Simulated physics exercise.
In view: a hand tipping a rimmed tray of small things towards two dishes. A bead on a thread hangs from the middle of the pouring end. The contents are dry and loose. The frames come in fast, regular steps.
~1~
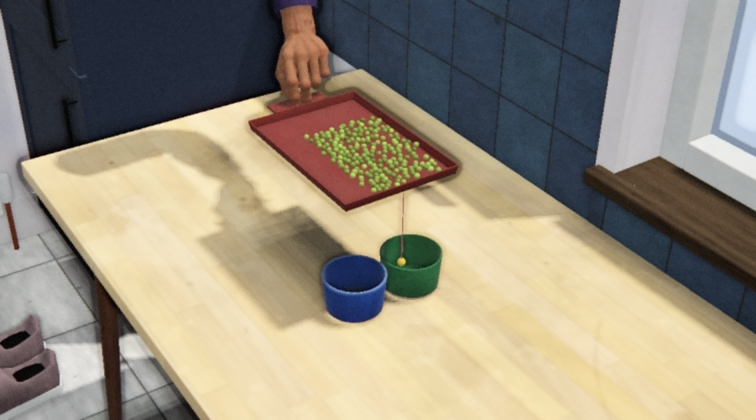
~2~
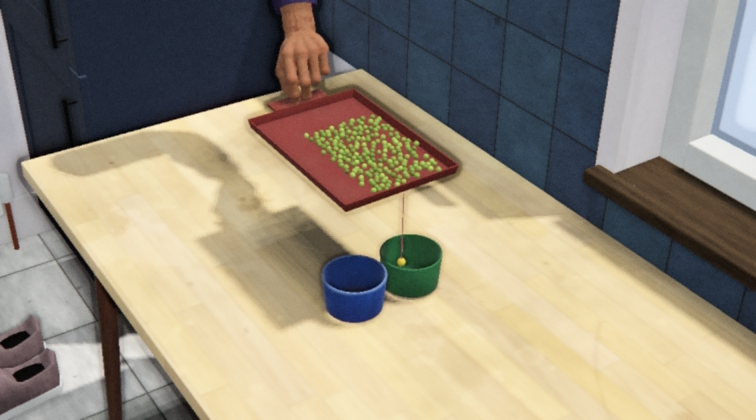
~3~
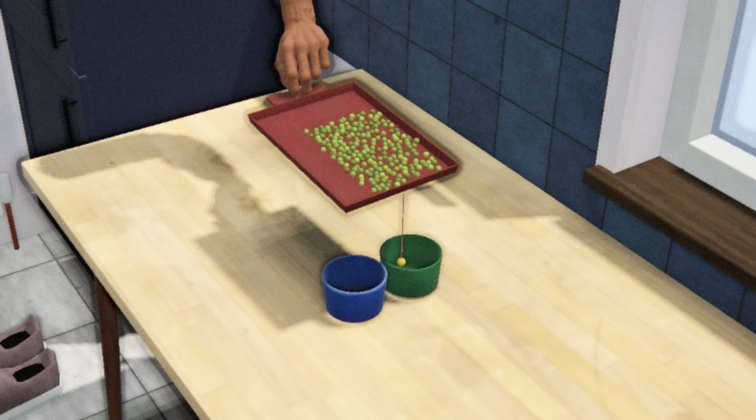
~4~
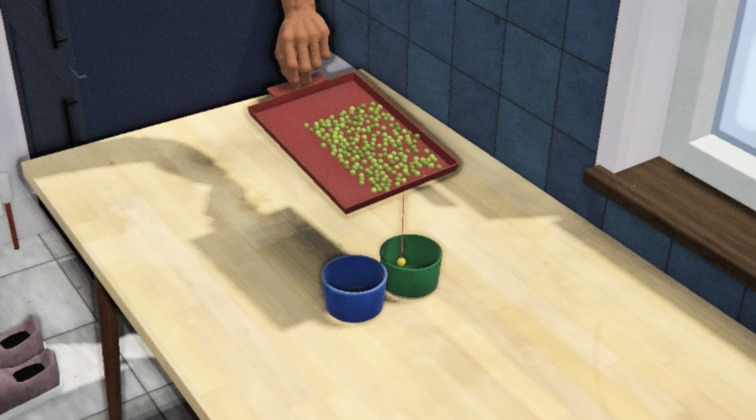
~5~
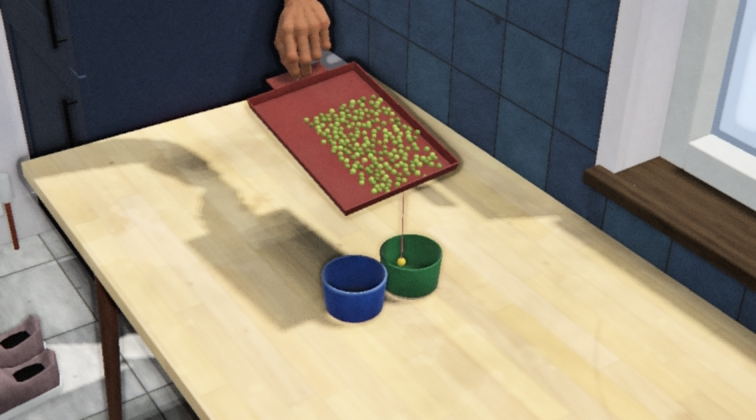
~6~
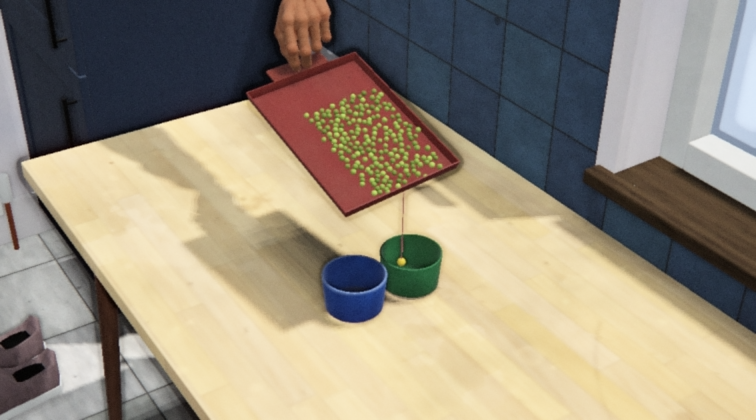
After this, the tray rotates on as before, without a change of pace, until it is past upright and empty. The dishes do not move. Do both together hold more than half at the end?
In the dishes lies only the smaller part of it.
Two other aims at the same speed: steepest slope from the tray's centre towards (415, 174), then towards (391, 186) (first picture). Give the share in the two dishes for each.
Roughly 0 per cent, and 0 per cent.
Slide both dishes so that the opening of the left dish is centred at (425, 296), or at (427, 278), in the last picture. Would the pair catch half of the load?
In turn: Not half; less than half.
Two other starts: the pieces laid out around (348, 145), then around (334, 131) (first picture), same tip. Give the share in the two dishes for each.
In turn 30 and 20 in a hundred.
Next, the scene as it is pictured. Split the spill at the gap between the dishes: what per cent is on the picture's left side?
Roughly 60 in a hundred.
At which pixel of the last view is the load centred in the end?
Around (365, 335).
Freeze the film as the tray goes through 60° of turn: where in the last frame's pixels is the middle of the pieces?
Roughly at (372, 186).
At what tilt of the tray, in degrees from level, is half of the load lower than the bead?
At some 100 degrees.
Shortly afterwards, tray tipped steeply; all but a few on the tray; a little outside both; only a few in the air.
Next, tray tipped right over; a little on the tray; a little in the left dish; near half outside both; near a third in the air.
Some moments later, tray tipped past a quarter turn; near a quarter in the left dish; the bulk outside both.
In the end, tray tipped past a quarter turn; near a quarter in the left dish; none at all in the right dish; the bulk outside both.
